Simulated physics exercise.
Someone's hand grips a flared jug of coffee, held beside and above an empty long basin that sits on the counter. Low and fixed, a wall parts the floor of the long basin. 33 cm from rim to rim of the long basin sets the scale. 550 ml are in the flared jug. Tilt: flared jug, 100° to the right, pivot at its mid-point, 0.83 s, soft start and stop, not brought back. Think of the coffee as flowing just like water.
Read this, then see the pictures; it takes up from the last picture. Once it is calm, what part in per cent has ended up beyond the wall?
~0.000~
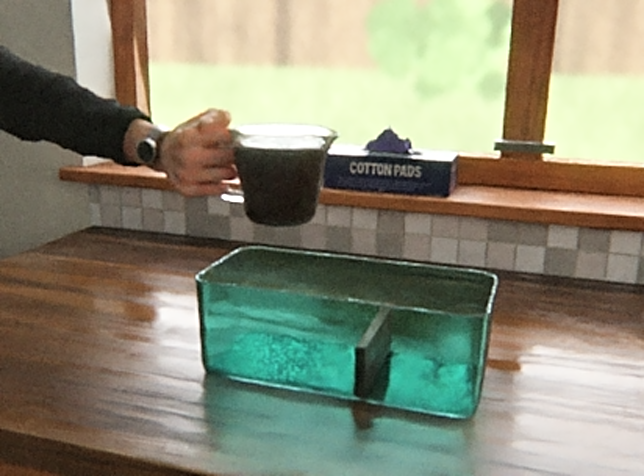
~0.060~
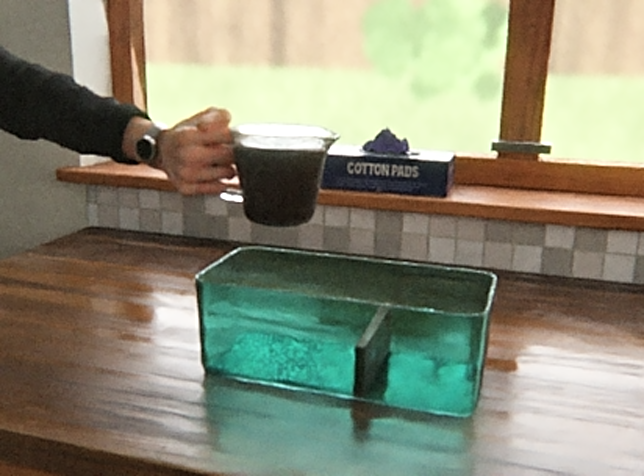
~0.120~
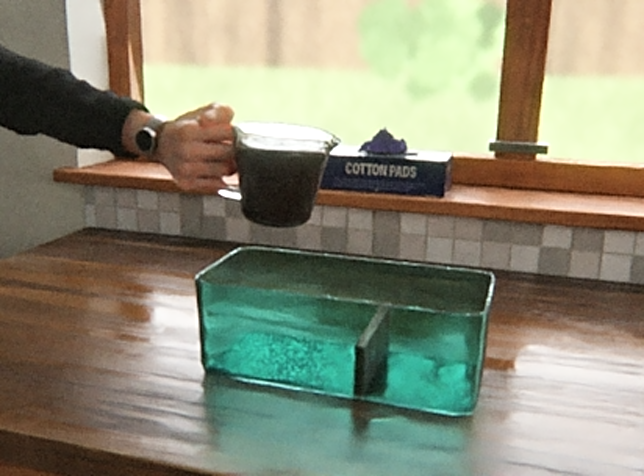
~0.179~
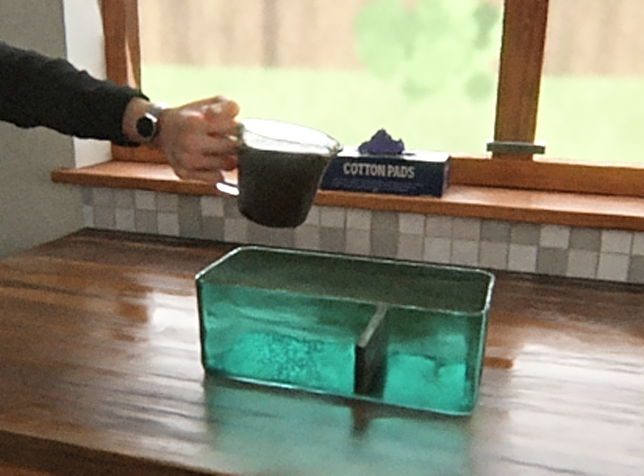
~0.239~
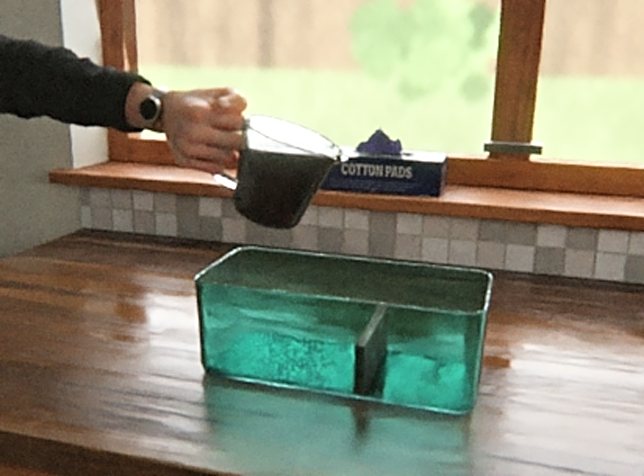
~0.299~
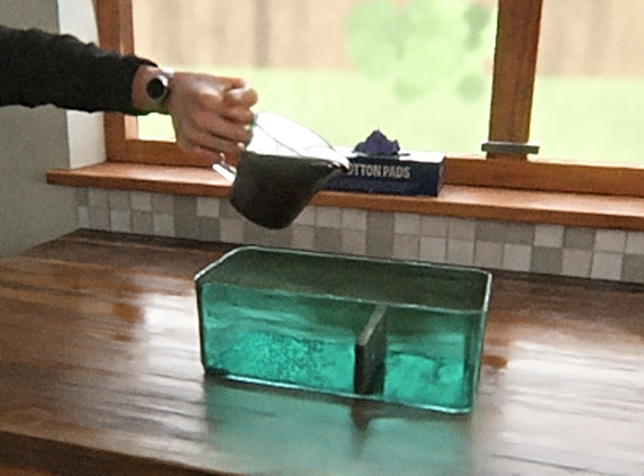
About 51 per cent ends up there.
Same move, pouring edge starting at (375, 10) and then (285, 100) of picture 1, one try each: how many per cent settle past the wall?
The first try gives around 80 percent, the second around 0 percent.
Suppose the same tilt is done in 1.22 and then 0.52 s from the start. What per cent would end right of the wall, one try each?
65 then 35 %.
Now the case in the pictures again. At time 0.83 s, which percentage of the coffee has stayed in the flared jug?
Close to 9 percent of the whole amount.
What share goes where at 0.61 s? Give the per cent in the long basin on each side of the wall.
Around 2 on the left and around 24 on the right.
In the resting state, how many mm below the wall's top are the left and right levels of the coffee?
Left: Roughly 50 mm; right: Roughly 42 mm.
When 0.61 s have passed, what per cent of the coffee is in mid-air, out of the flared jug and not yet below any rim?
My guess is roughly 22 %.
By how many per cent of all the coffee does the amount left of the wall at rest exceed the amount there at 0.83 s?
That is roughly 14 in a hundred of the whole.
Then, 0.61 s in, the tilt is 83° and 51 per cent is still to pour, 2 is left of the wall and 25 right of it.
Then, 0.83 s in, the tilt is 100° and 9 per cent is still to pour, 33 is left of the wall and 51 right of it.
Then, 1.07 s in, the tilt is 100° and 0 per cent is still to pour, 47 is left of the wall and 51 right of it.
Then, 1.33 s in, the tilt is 100° and 0 per cent is still to pour, 48 is left of the wall and 51 right of it.
Finally, 48 per cent lies left of the wall, 51 right of it and 1 outside.
